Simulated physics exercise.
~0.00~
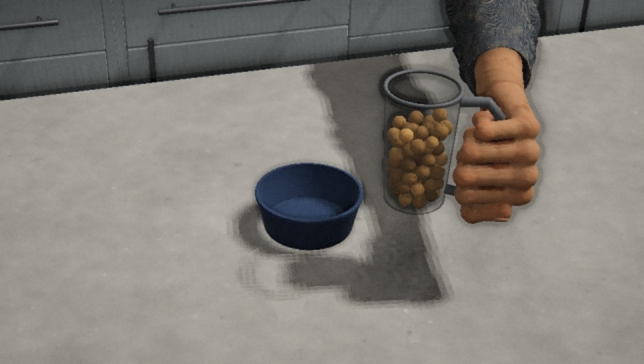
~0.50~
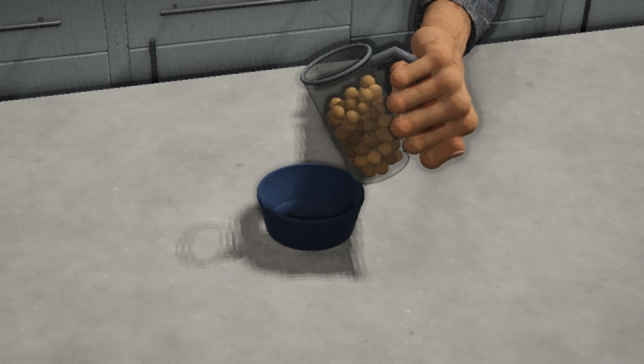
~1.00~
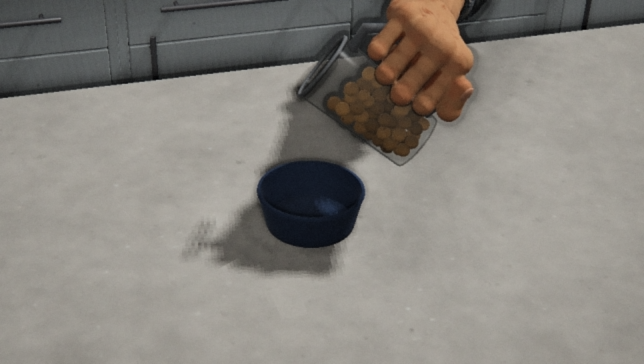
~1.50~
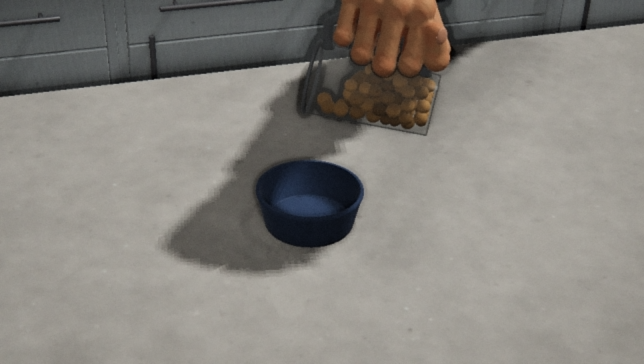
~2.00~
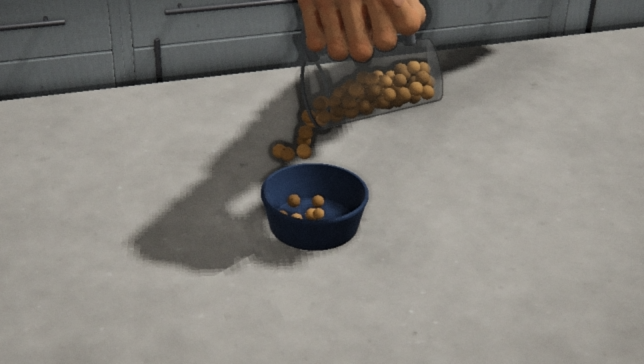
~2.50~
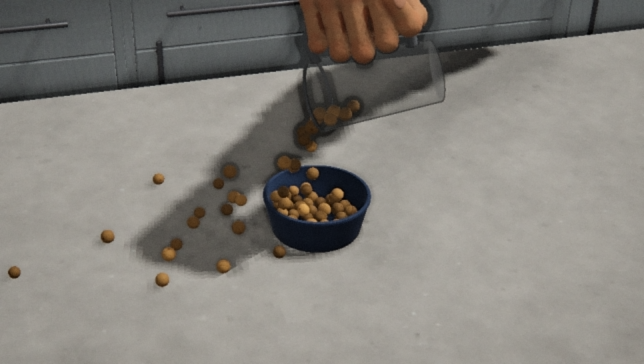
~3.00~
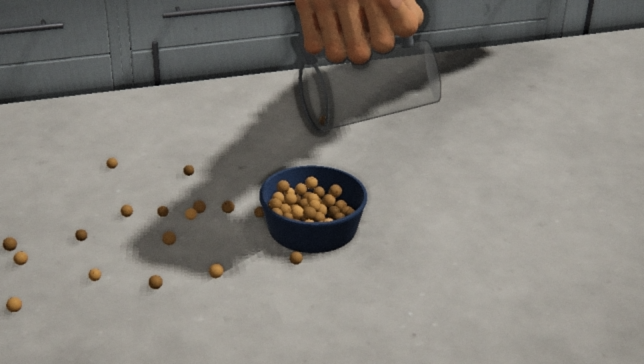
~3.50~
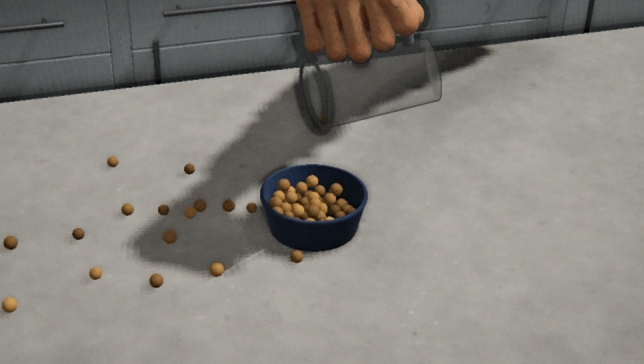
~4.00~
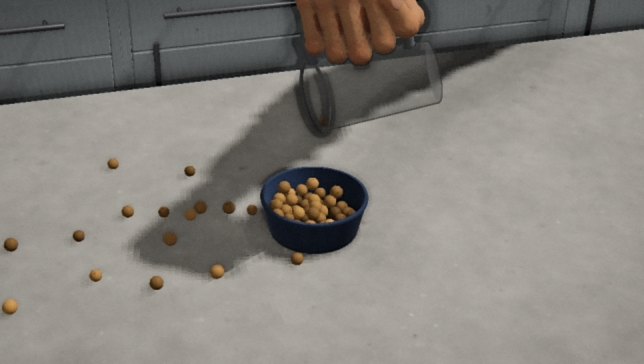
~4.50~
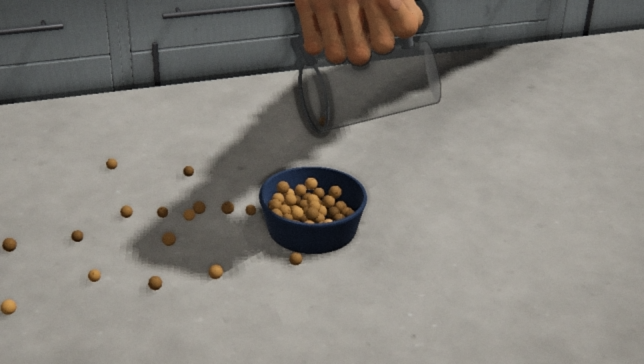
The video shows a hand carrying a clear cup of small wooden beads leftward over a blue dish on a grey counter and tipping it until it empties. Most beads land in the dish, while others scatter to the left and come to rest on the counter.
